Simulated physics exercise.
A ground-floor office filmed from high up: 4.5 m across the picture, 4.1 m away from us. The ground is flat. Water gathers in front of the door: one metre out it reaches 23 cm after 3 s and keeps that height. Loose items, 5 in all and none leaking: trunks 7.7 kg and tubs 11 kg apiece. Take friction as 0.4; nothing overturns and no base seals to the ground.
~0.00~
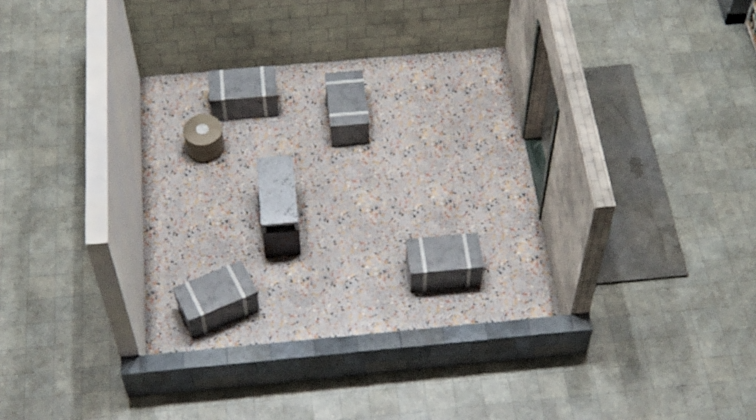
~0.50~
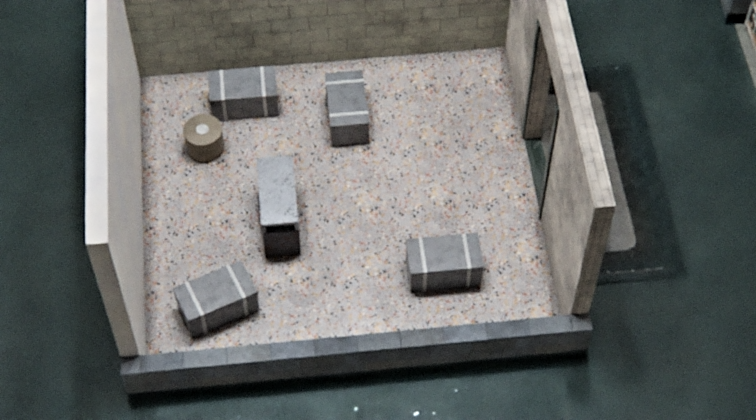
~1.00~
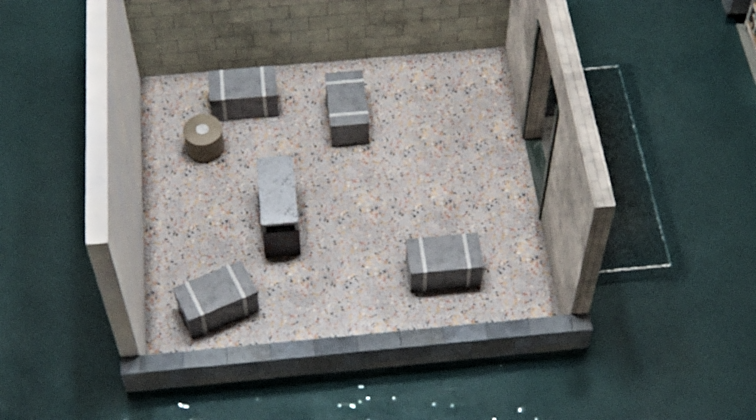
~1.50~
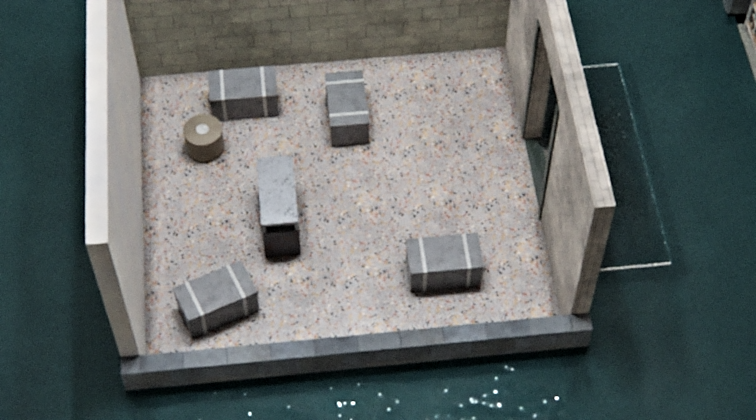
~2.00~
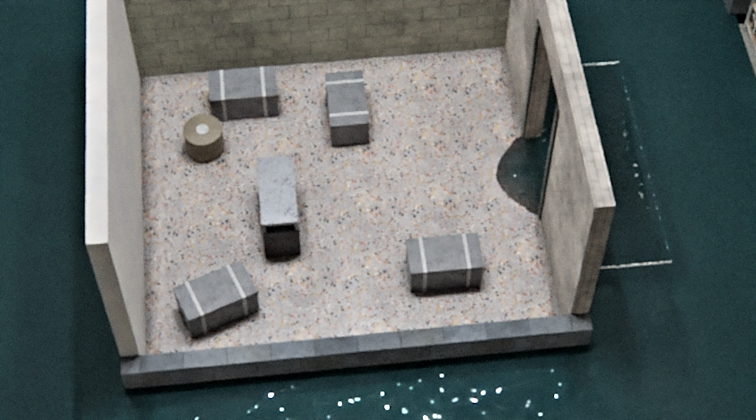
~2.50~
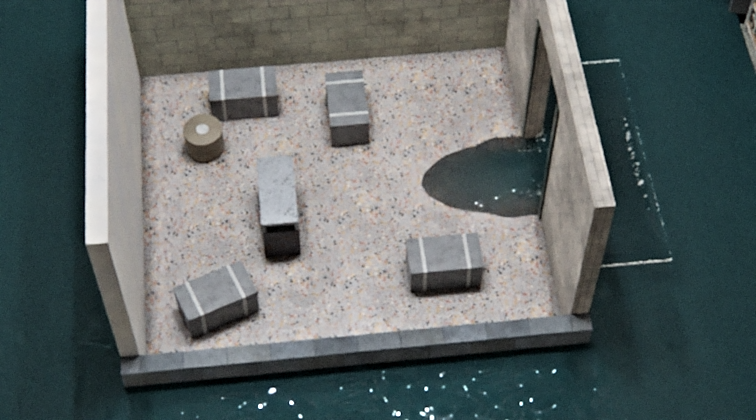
Dark water covering the paving around a roofless room, then spreading inside through the right-hand doorway while the grey trunks stay still.
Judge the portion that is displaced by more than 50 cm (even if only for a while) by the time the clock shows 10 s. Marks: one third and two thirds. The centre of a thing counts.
That comes to two thirds or above.
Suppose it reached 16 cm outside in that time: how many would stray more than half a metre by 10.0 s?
Then 3.
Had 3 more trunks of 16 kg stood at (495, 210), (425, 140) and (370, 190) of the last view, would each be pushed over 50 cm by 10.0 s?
In that order: Past it, past it, over.
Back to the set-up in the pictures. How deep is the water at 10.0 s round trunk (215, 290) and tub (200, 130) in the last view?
About 9 and 10 cm.
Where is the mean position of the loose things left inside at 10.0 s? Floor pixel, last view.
At about (272, 215).
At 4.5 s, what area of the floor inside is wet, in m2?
Some 11.0 m2.
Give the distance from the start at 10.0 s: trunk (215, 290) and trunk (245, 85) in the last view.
In that order: 20 cm, 80 cm.
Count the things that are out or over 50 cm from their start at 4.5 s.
I count 1.
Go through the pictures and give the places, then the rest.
The first picture shows a trunk at (215, 290) rests on the ground; a trunk at (243, 83), on the bottom; water covers 0.0 m2; 0 of 5 have shifted.
The second picture shows a trunk at (215, 290), on the bottom; a trunk at (243, 83) rests on the ground; water covers 0.0 m2; 0 of 5 have shifted.
The third picture shows a trunk at (215, 290), on the bottom; a trunk at (243, 83) rests on the ground; 0.0 m2 under water; 0 of 5 have shifted.
The fourth picture shows a trunk at (215, 290), on the bottom; a trunk at (243, 83) rests on the ground; 0.0 m2 under water; 0 of 5 have shifted.
The fifth picture shows a trunk at (215, 290), on the bottom; a trunk at (243, 83) rests on the ground; water covers 0.3 m2; 0 of 5 have shifted.
The sixth picture shows a trunk at (215, 290), on the bottom; a trunk at (243, 83) rests on the ground; 1.0 m2 under water; 0 of 5 have shifted.
After 3.5 s 0 of 5 are over 50 cm from their spots; 0 afloat.
After 4.5 s 1 of 5 are over 50 cm from their spots; 0 afloat.
After 7.0 s 3 of 5 are over 50 cm from their spots; 4 afloat.
After 10.0 s 4 of 5 are over 50 cm from their spots, and 5 have been at some point; 5 afloat.
